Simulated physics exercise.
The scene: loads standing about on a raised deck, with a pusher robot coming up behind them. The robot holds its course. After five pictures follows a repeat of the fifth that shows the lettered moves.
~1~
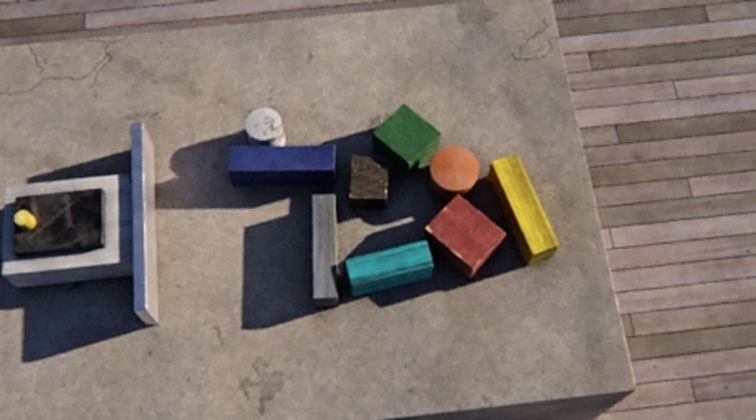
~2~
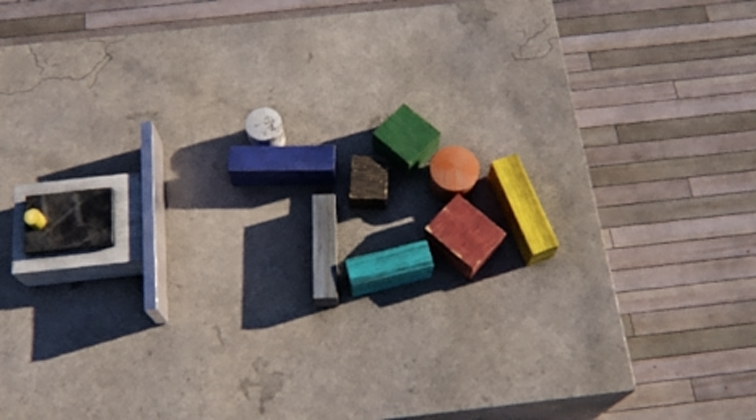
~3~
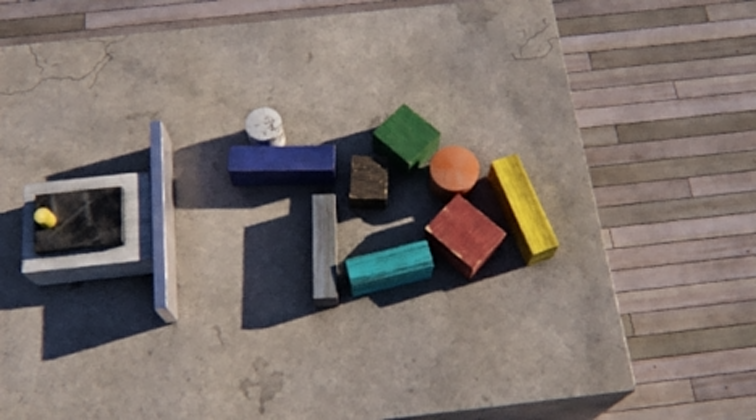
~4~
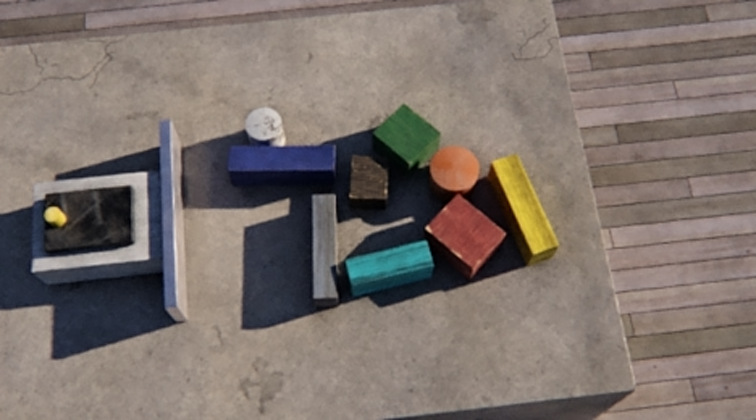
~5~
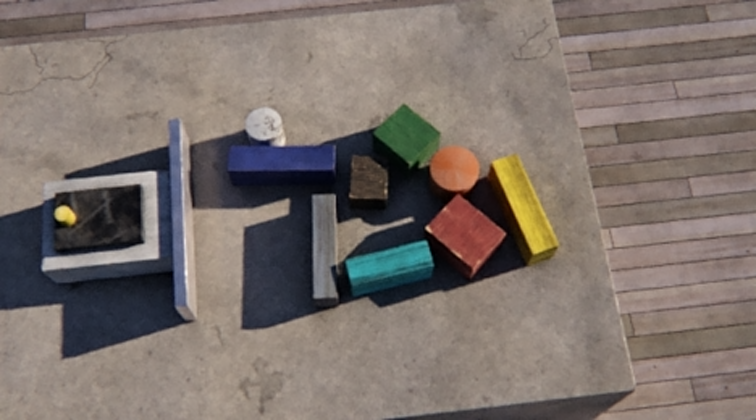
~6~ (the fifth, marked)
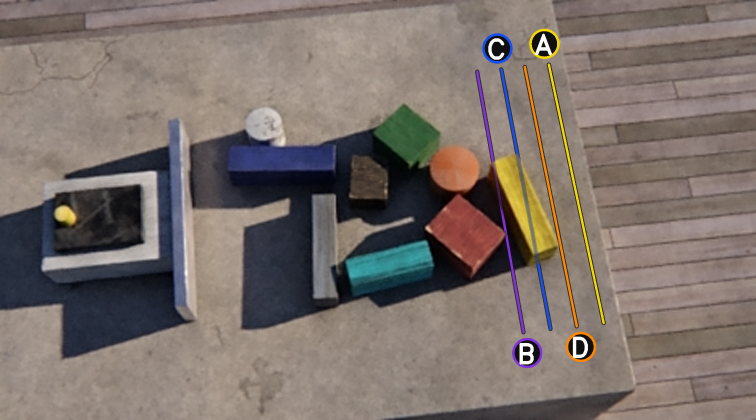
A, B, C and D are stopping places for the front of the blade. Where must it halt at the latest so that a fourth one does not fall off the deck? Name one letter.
It should halt at C.
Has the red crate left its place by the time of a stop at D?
By then, yes.
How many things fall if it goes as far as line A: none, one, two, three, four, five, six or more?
Six or more.
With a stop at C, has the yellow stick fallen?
Yes.
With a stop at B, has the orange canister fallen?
No.
On the marked copy, A at (575, 186); B at (499, 194); C at (525, 192); D at (549, 189).
Following C. Soon after the start, robot (234, 203); white canister (323, 126); green crate (433, 134).
Later, robot (361, 190); green crate (546, 111); yellow stick (548, 208).
In the end, robot (457, 179); yellow stick over the edge; green crate over the edge; three fallen.
As for the rest, A drops seven; B is within the limit but short; D drops five.
